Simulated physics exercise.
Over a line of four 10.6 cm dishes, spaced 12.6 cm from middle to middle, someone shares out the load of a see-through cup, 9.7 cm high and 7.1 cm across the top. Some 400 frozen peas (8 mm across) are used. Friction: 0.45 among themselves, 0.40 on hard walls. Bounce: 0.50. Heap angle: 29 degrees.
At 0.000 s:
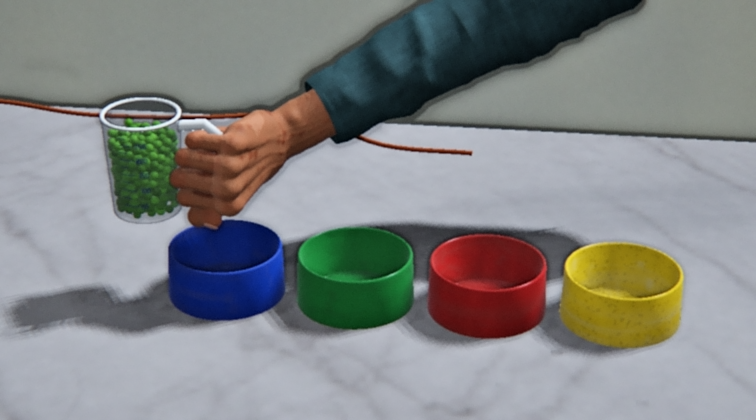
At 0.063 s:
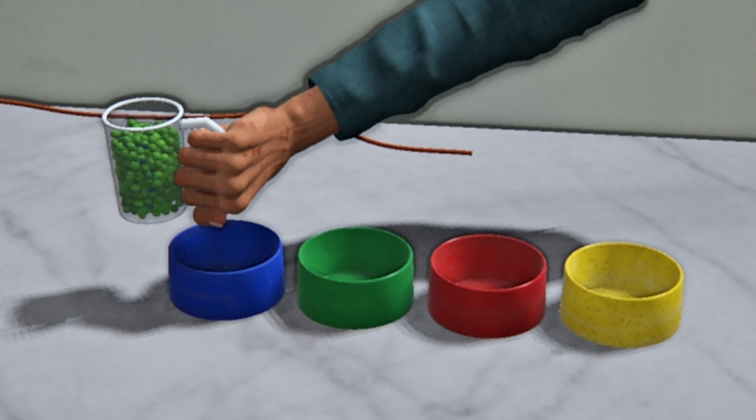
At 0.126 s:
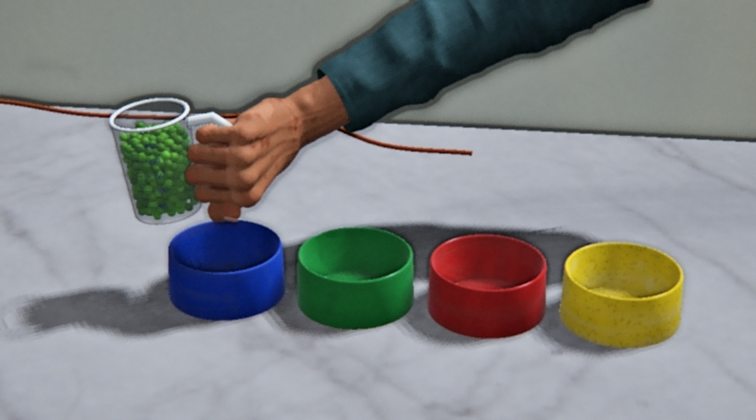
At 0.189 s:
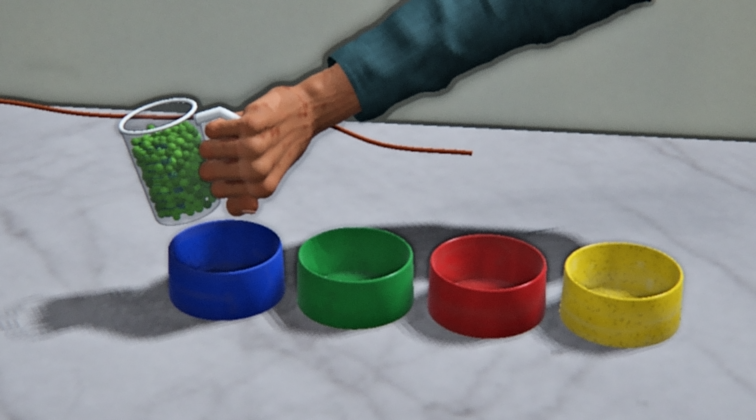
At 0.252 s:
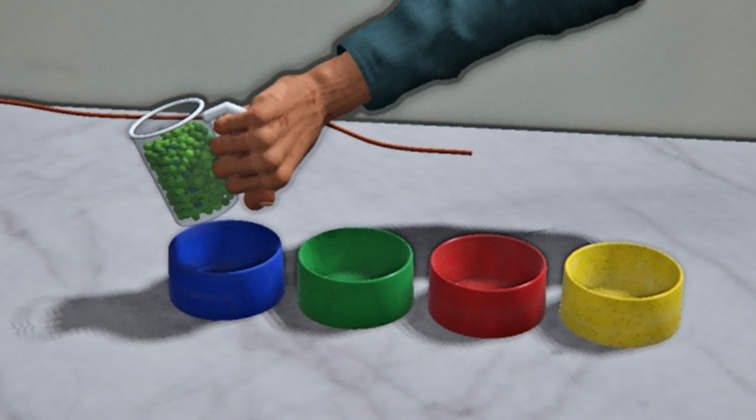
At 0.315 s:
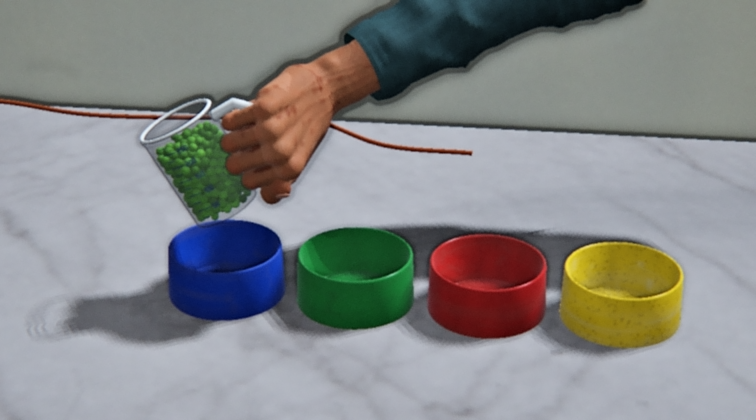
A hand in a dark teal sleeve, reaching in from the upper right, holds a clear cup of small green balls above a pale marbled surface, seen from the front and slightly above. Below stand four round dishes in a row, blue, green, red and yellow from left to right, with a thin reddish cord behind. The hand shifts the cup slightly rightward while tilting it steadily, the balls still inside, as the view stays still.
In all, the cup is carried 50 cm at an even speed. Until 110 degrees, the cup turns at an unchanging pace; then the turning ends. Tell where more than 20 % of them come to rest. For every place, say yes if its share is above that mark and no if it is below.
Red: No, blue: No, green: Yes, yellow: No, counter: No.
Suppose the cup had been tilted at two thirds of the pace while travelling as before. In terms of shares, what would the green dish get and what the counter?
Then green would get 10 and the counter 20.
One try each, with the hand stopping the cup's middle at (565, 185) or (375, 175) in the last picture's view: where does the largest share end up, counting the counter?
The biggest share goes to green first, then to green.
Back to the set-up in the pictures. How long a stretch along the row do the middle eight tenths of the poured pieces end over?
I'd put it near 14 cm.
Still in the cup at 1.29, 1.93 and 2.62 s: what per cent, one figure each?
Approx. 45 / 0 / 0 percent.
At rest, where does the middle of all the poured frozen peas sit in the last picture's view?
I'd say roughly (368, 286).
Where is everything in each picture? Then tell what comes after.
In the first frame, cup at (144, 162), tilt 0 degrees, lip at (103, 113), moved 0.0 cm; middle of the pieces at (145, 170); blue dish at (225, 246); green dish at (355, 254); red dish at (488, 262); yellow dish at (624, 271).
In the second frame, cup at (148, 162), tilt 2 degrees, lip at (106, 114), moved 0.4 cm; middle of the pieces at (149, 170).
In the third frame, cup at (159, 163), tilt 7 degrees, lip at (113, 118), moved 1.4 cm; middle of the pieces at (161, 171).
In the fourth frame, cup at (173, 163), tilt 14 degrees, lip at (122, 123), moved 2.7 cm; middle of the pieces at (176, 172).
In the fifth frame, cup at (187, 164), tilt 20 degrees, lip at (132, 129), moved 4.1 cm; middle of the pieces at (191, 172).
In the sixth frame, cup at (201, 165), tilt 27 degrees, lip at (143, 136), moved 5.4 cm; middle of the pieces at (206, 172); blue dish at (225, 246); green dish at (355, 254); red dish at (488, 262); yellow dish at (624, 271). The cup turns about 105 degrees a second and travels 21 cm a second.
After 1.29 s, tilt 110 degrees; cup holds 45 %, blue 5 %, green 45 %.
Then, at 1.93 s, tilt 110 degrees; cup holds 0 %, red 15 %, blue 5 %, green 70 %.
After 2.62 s, tilt 110 degrees; cup holds 0 %, red 15 %, blue 5 %, green 70 %.
At rest (2.9 s), red 15 %, blue 5 %, green 70 %, yellow 0 %, counter 15 %.
